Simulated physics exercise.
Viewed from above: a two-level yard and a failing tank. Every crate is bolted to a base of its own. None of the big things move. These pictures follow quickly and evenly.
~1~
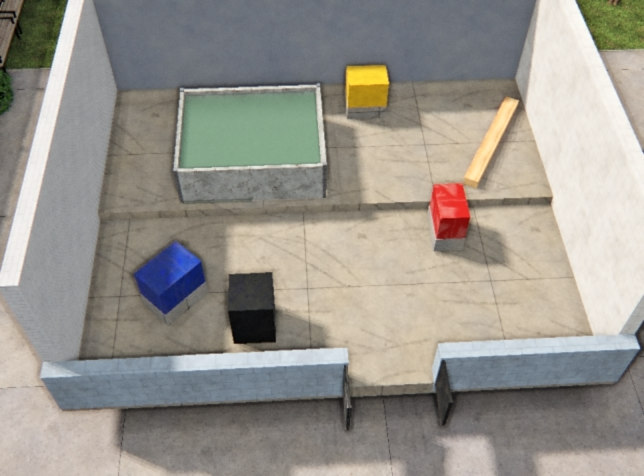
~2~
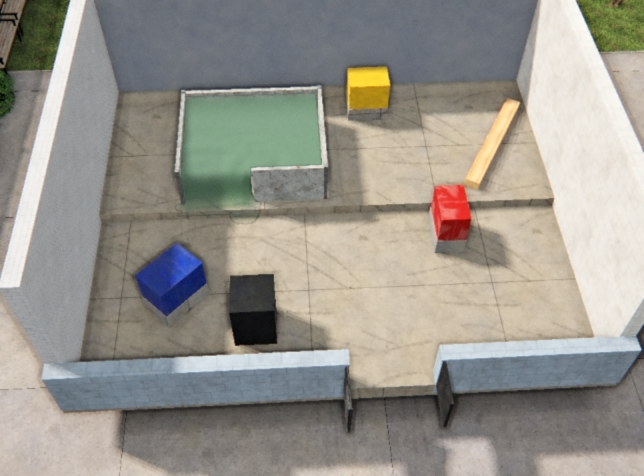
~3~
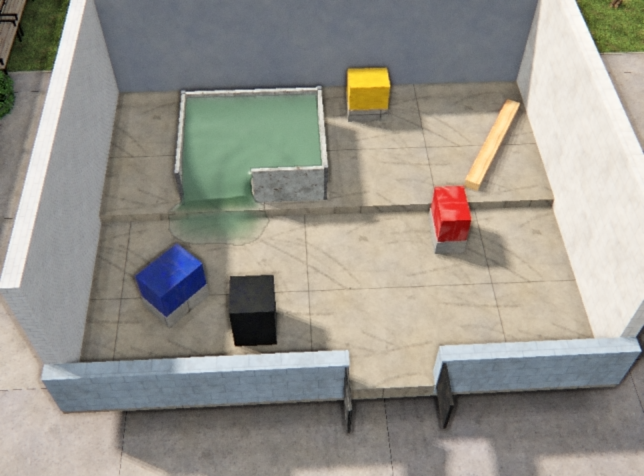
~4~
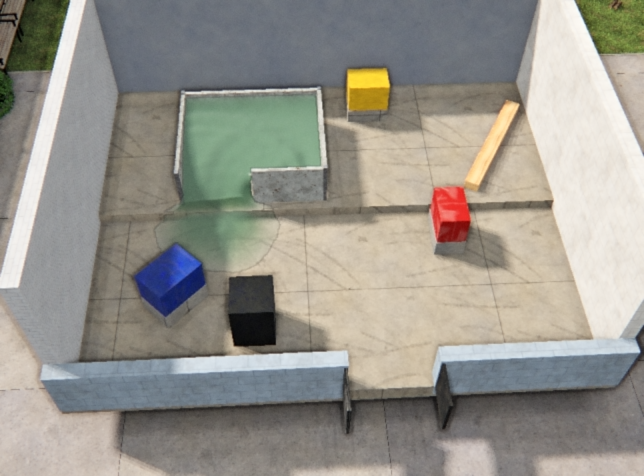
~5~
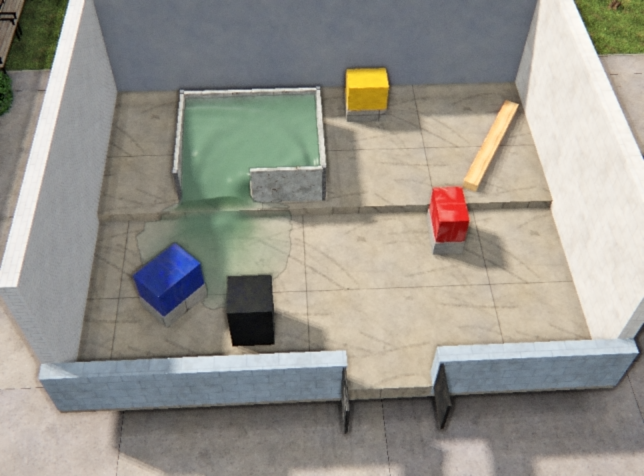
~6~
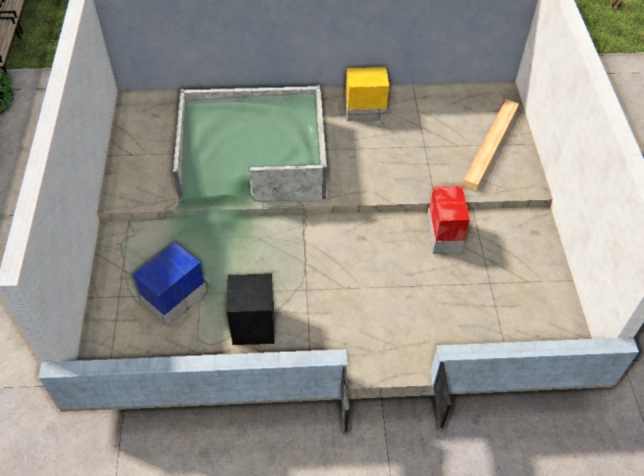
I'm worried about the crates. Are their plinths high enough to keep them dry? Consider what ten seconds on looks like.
Outcome: Yellow crate: Safe; blue crate: Not safe; red crate: Safe.
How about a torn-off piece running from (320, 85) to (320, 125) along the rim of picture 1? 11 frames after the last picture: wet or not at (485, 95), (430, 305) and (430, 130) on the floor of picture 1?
Spot one: Reached by the flood. Spot two: Spared by the leak. Spot three: Reached by the flood.
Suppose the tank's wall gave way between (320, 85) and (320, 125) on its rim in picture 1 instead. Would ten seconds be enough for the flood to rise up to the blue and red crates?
As I see it, the blue crate is not reached, and the red crate is not reached.
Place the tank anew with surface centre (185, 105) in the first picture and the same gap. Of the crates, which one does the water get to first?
The blue one.
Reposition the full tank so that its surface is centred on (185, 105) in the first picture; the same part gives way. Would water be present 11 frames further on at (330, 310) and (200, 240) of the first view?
In order: Inundated and inundated.
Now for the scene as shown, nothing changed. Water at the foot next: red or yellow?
The one in red, then.
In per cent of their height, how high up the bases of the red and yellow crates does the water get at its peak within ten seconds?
Peak levels: Approx. 60 % then 0 %.
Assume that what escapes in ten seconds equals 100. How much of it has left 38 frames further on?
Around 45 percent.
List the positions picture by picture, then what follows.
The open tank at (251, 129) is whole and still, in the first frame.
The front is at (181, 211), out from the gap at (218, 190), in the second frame.
Water pours out at (219, 192) and has run to (175, 230), in the third frame.
The front is at a hidden place, out from the gap at (218, 194), in the fourth frame.
The front is at a hidden place, out from the gap at (217, 193), in the fifth frame.
The front is at (207, 337), out from the gap at (217, 192), in the sixth frame.
A moment on, water covers 20 % of the floor; the yellow crate not reached, the blue crate water round its plinth, the red crate not reached.
Next, water covers 35 % of the floor; the yellow crate not reached, the blue crate water round its plinth, the red crate not reached.
Then, water covers 55 % of the floor; the yellow crate not reached, the blue crate water round its plinth, the red crate water round its plinth.
Later, water covers 55 % of the floor; the yellow crate not reached, the blue crate water round its plinth, the red crate water round its plinth.
In the end, water covers 55 % of the floor; the yellow crate stayed above the water, the blue crate was topped, the red crate stayed above the water.
